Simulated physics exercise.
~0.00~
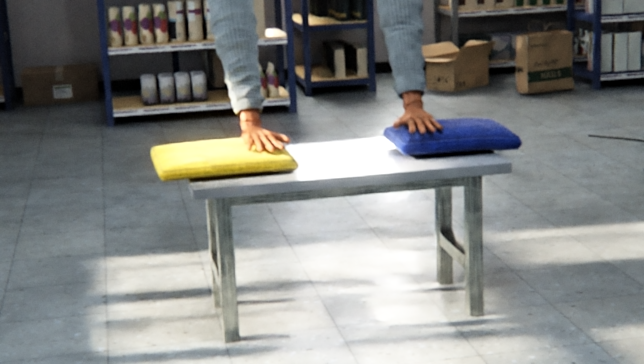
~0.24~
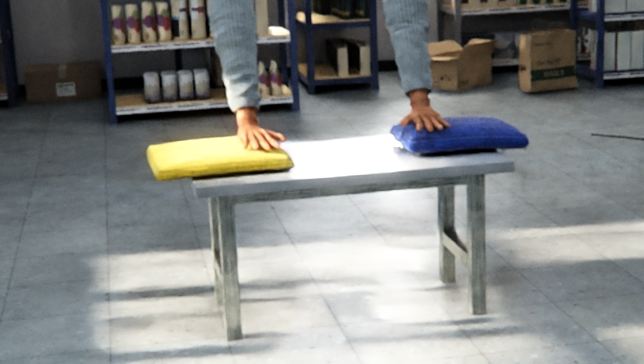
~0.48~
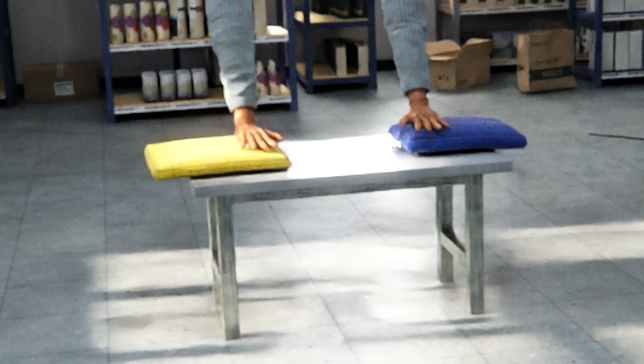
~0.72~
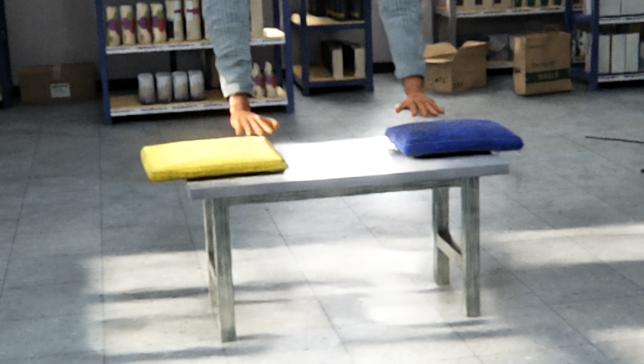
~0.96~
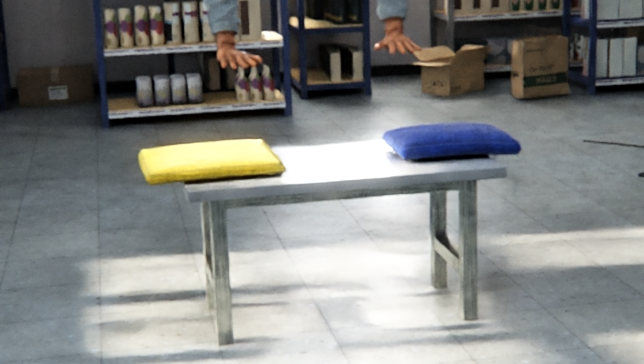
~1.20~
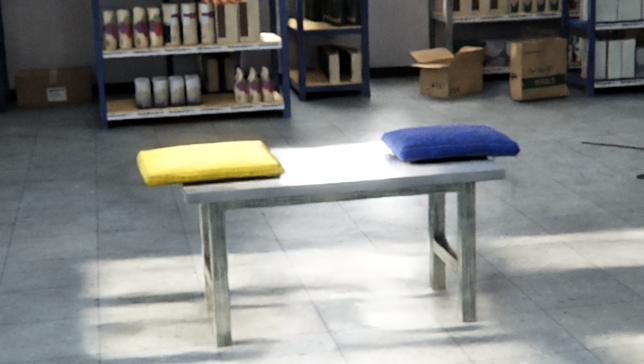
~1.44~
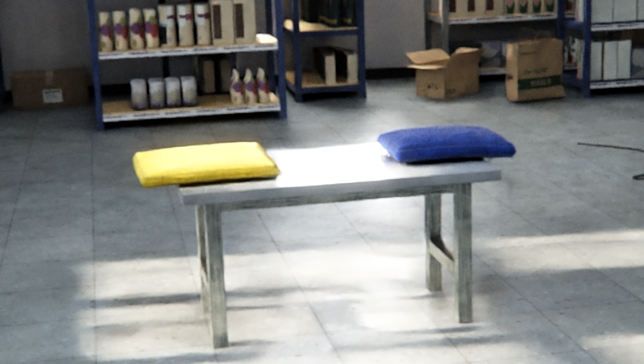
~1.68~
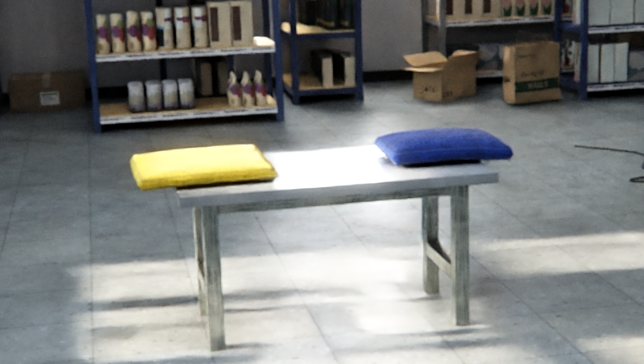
To begin with, a person in blue-grey sleeves rests one hand on a yellow seat pad at the left end of a bench and the other on a blue folded blanket at the right end. Both hands stay pressed there for a while, with a bare stretch of bench between the two items. Then the hands let go, lift, and draw back toward the shelves and cardboard boxes behind. They leave the view altogether. Neither item tips or slides, and at the end the yellow pad and the blue blanket both lie still on the bench.
